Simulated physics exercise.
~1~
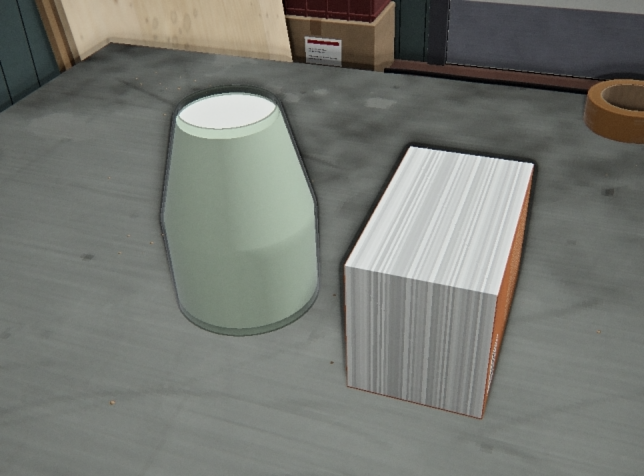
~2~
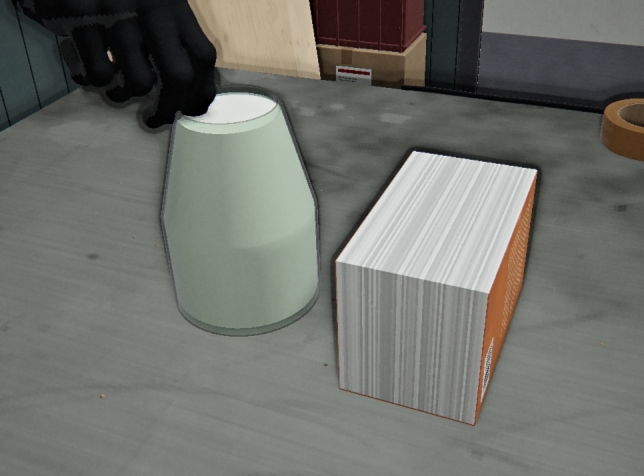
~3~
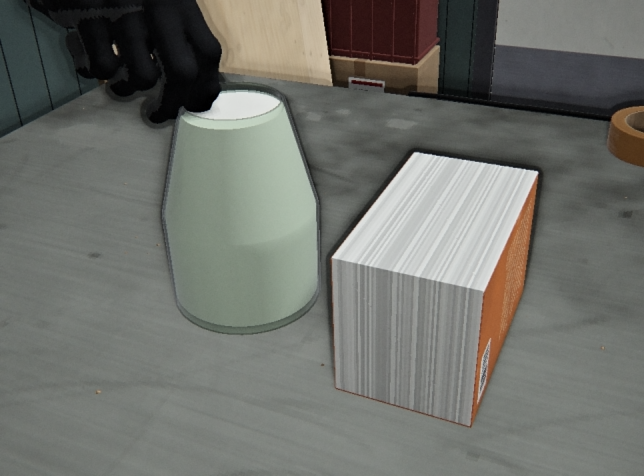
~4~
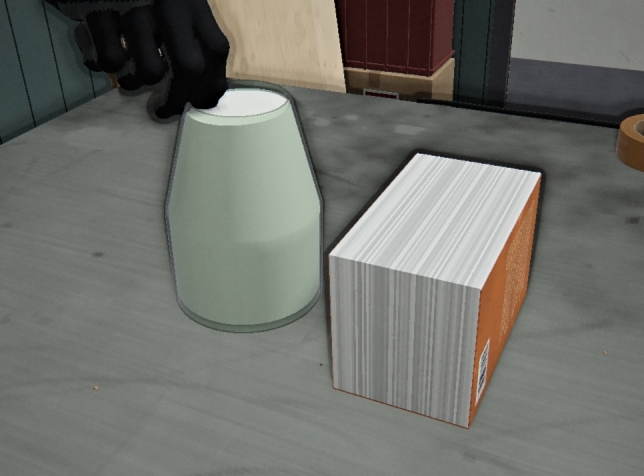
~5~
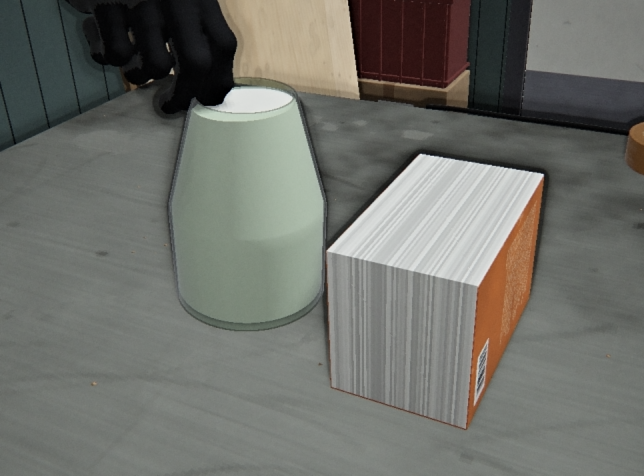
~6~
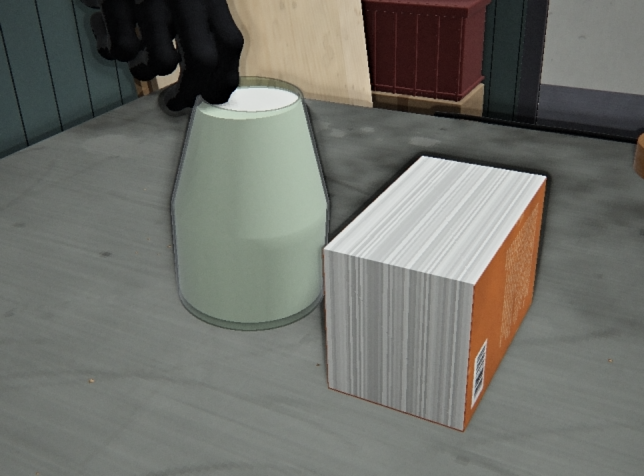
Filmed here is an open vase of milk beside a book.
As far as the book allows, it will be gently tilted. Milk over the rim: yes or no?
Yes.
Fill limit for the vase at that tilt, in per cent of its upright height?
About 85 per cent.
Shortly, the vase leans by about 15°; it has lost some; all of the milk is inside.
Then, the vase leans by about 25°; it has lost some; nearly all of the milk is inside.
At the finish, the vase leans by about 30°, against the book; it has lost some; nearly all of the milk is inside.
